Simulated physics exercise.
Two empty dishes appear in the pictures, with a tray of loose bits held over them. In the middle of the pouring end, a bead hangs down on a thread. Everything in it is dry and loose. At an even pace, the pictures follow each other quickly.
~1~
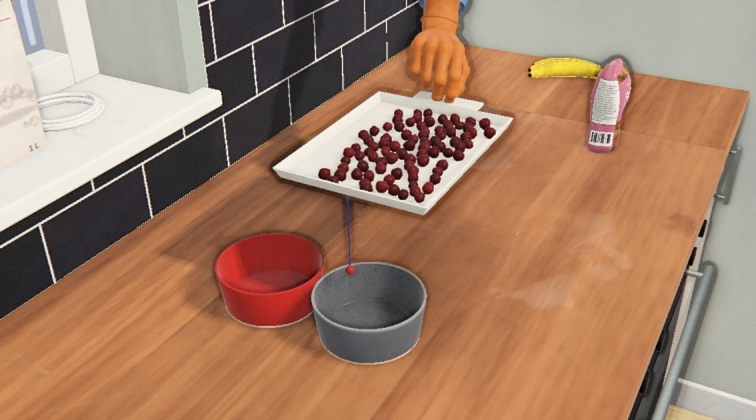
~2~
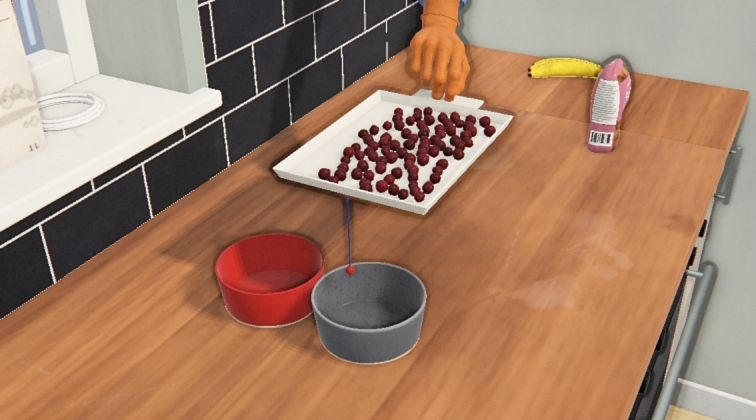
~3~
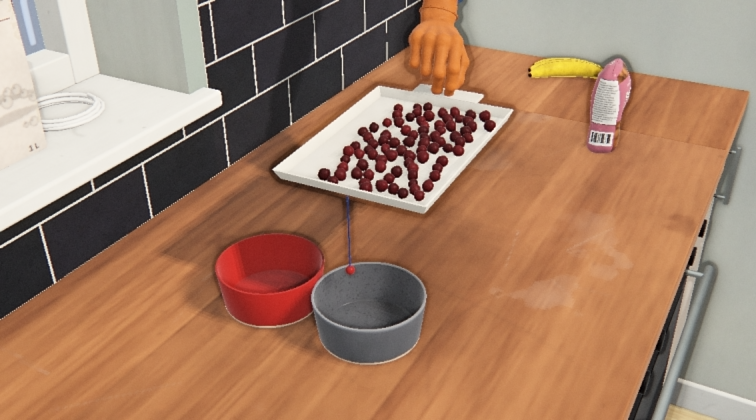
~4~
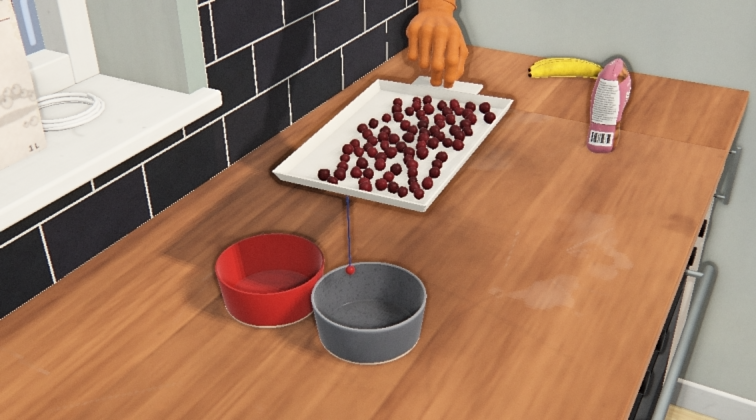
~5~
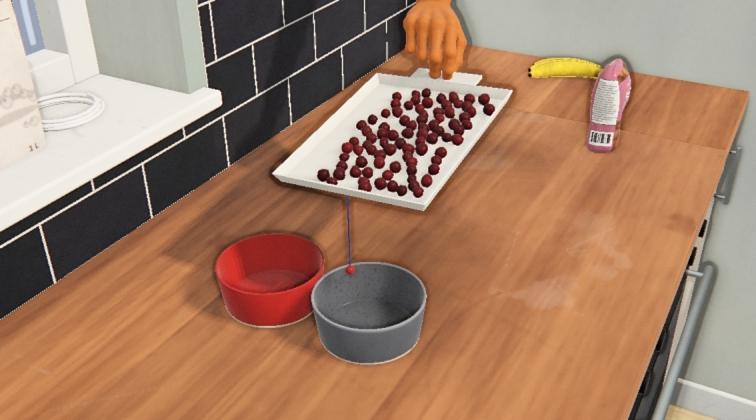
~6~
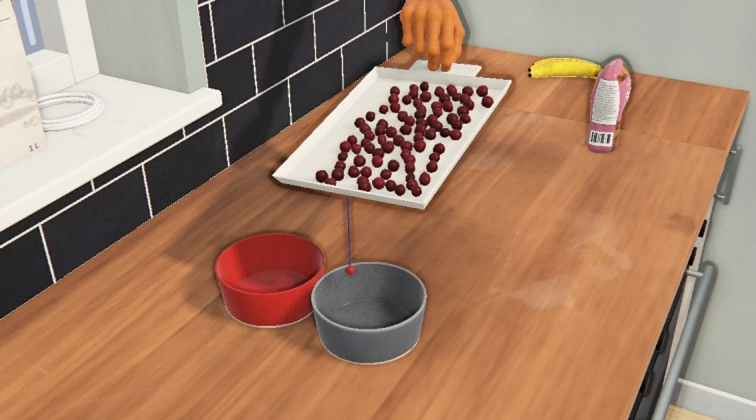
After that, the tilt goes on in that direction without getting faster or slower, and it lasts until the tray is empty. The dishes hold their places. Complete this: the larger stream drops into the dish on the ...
... left.
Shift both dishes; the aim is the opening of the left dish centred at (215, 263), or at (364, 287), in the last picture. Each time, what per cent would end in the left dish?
20 per cent the first time, 20 per cent the second time.
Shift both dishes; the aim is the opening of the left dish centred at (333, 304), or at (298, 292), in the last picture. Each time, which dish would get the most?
Try 1: The left-side dish; try 2: The left-side dish.
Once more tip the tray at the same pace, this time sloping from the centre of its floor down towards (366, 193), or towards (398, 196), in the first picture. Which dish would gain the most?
The first slope favours the dish to the right, the second the dish to the right.
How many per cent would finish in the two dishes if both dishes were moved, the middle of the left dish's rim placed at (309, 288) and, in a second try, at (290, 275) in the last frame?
70 per cent, then 100 per cent.
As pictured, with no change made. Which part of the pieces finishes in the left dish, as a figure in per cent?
Around 80 percent.
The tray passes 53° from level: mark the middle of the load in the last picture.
I'd put it at about (324, 162).
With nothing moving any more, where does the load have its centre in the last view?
Near pixel (276, 295).
Just after the last frame, tray tipped steeply; the larger part on the tray; about a tenth in the left dish; just a few in the air.
A moment on, tray tipped right over; about a tenth in the right dish; the larger part in the left dish; about a tenth outside both; just a few in the air.
Further on, tray tipped past a quarter turn; about a tenth in the right dish; the larger part in the left dish; about a tenth outside both.
When it is over, tray tipped past a quarter turn; about a tenth in the right dish; the larger part in the left dish; about a tenth outside both.
